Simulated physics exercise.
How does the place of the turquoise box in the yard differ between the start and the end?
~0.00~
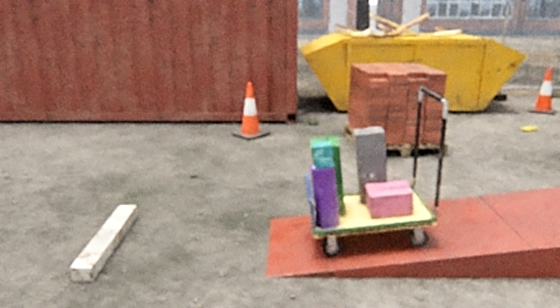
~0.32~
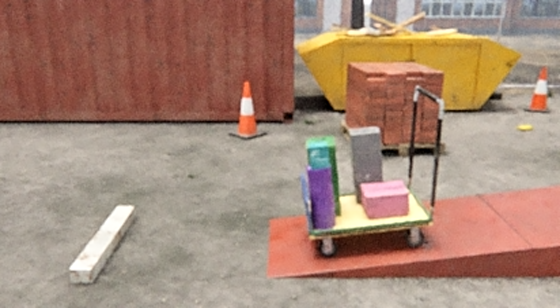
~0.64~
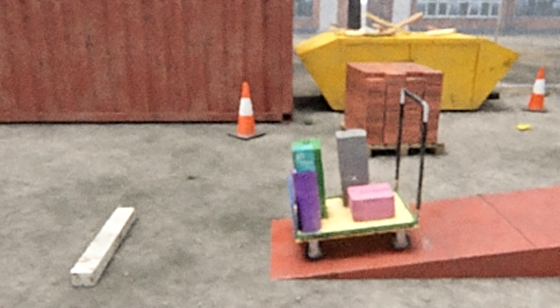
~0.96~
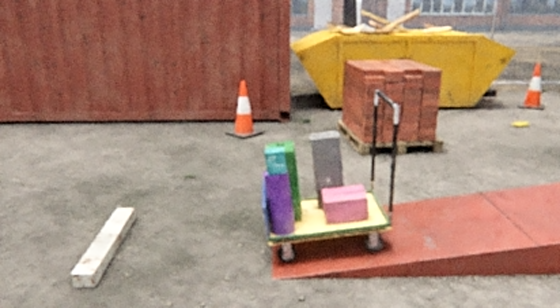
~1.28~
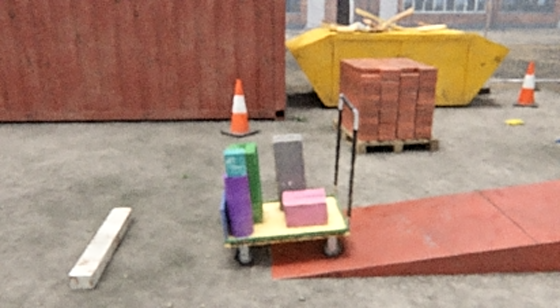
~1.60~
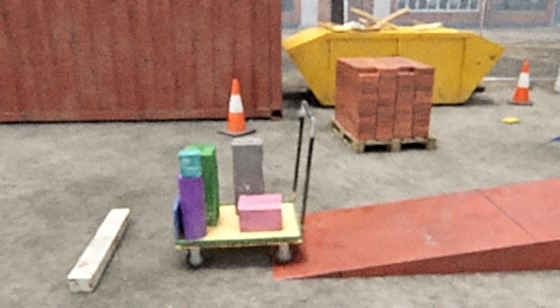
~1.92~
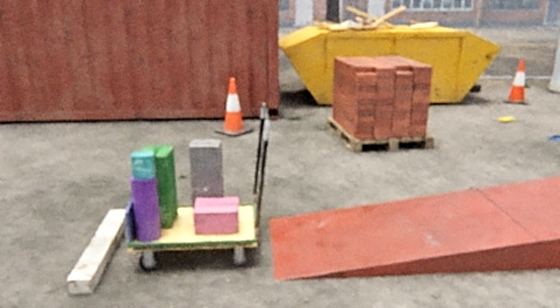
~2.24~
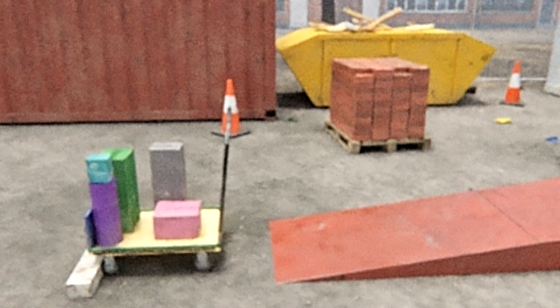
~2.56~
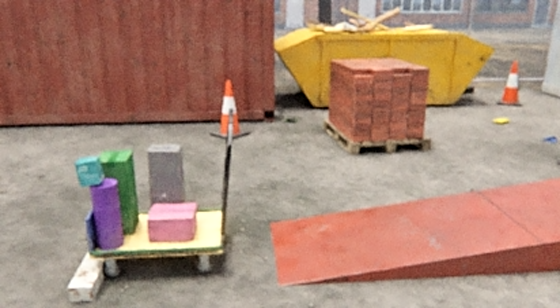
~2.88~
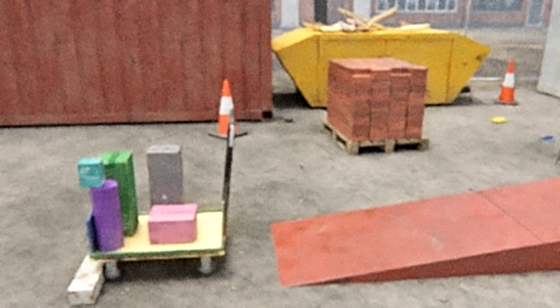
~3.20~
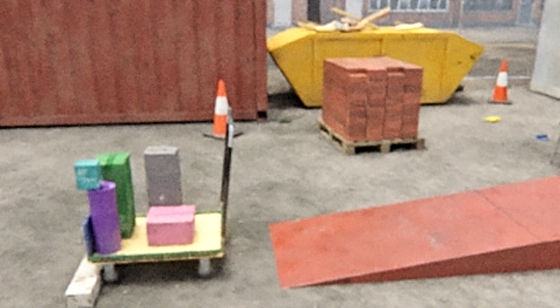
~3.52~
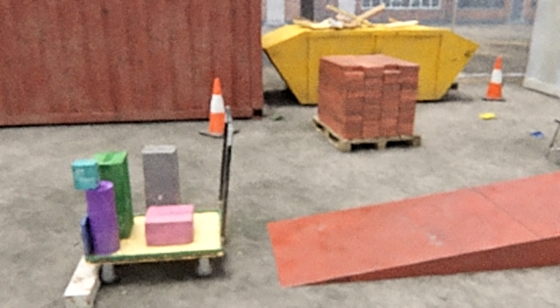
At the start the turquoise box is right of centre, on the trolley at the lower part of the red ramp. By the end it is far over on the left, still aboard the trolley, which has stopped at the pale kerb.
A trolley with a yellow deck and a dark handle stands low on a red ramp at the right of a grey yard, seen from the side and slightly above. It carries a purple canister, a turquoise box, and green, grey and pink boxes. Behind are a rusty red container, a yellow skip, stacked bricks and orange cones. The trolley rolls left down the ramp and crosses the level ground until it stops at a pale kerb. The turquoise box shifts a little left atop the canister, and everything stays aboard, with the canister upright.
